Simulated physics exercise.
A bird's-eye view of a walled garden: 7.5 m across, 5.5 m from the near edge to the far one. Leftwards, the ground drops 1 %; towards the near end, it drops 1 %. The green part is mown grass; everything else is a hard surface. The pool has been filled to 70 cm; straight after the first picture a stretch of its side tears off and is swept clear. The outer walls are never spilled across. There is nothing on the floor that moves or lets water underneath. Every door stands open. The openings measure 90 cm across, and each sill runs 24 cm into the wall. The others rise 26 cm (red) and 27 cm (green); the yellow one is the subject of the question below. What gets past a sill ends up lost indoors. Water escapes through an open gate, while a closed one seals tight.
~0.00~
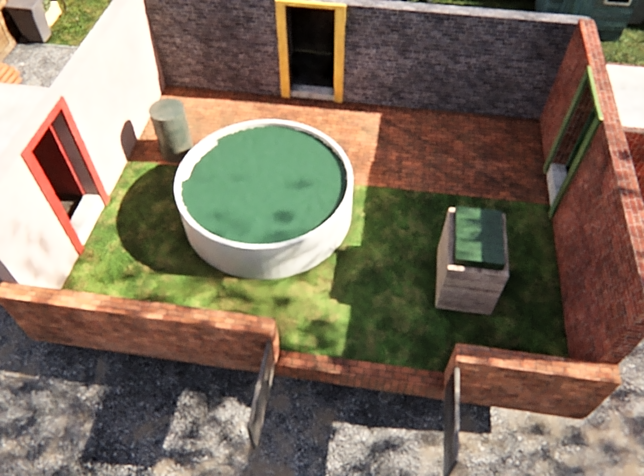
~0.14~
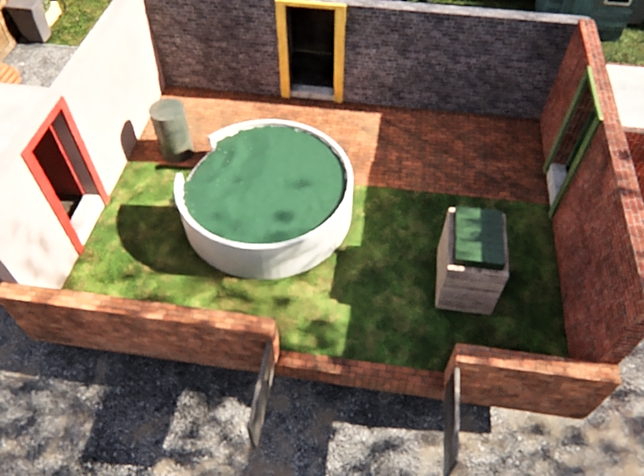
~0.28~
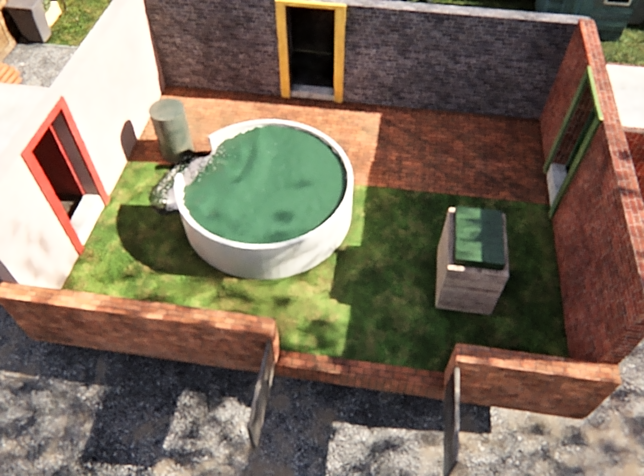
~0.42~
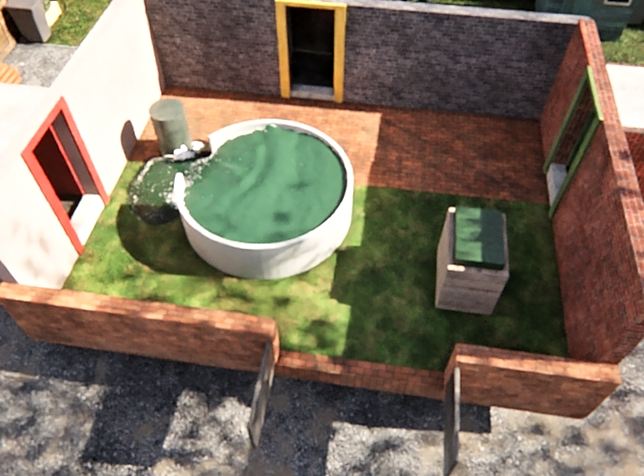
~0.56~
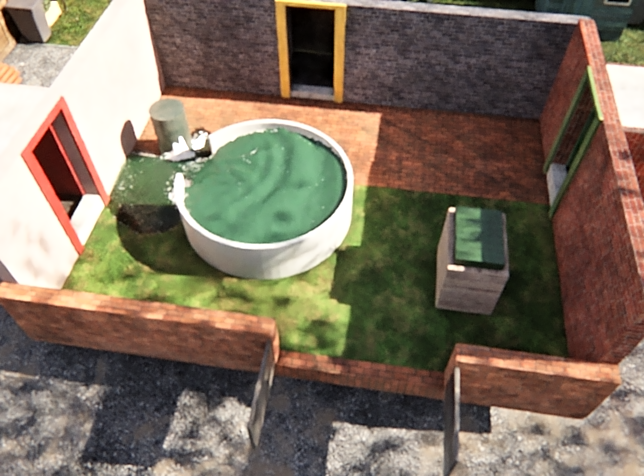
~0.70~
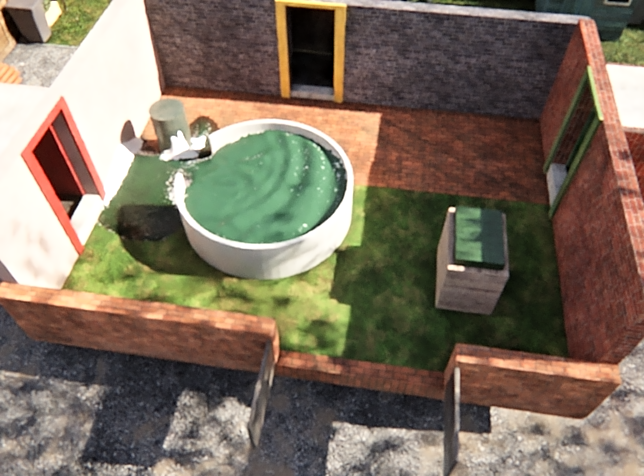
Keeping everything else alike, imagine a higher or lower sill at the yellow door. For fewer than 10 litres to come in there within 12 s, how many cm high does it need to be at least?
It needs to be at least about 6 cm high.
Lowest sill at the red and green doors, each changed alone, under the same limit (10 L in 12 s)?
Close to 21 cm (red) and close to 7.5 cm (green).
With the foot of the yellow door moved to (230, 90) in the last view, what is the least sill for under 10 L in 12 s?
It needs roughly 21 cm.
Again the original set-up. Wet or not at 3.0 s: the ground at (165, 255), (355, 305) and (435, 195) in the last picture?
Soaked; untouched; untouched.
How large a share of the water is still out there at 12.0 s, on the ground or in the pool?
What remains is some 92 per cent of the water.
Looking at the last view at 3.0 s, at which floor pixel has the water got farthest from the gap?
Around (384, 108).
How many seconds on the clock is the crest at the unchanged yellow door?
Some 3.0 s, more or less.
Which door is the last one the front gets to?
It's the green door, I'd say.
After 1.4 s water covers 20 % of the floor, deepest (52 cm) near (120, 176); it has not reached the yellow door.
After 3.0 s water covers 35 % of the floor, deepest (37 cm) near (120, 176); 9 cm at the yellow door, 0 litres in over its 13 cm sill.
After 12.0 s water covers 100 % of the floor, deepest (16 cm) near (48, 317); 5 cm at the yellow door, 0 litres in over its 13 cm sill.
At the yellow door as built, the water arrived by 2.1 s and peaked near 9 cm at 3.0 s.
With a sill of 4.5 cm, 24 litres would have come in within the 12 s; with 7 cm, 4 litres. So under 10 litres takes about 6 cm.
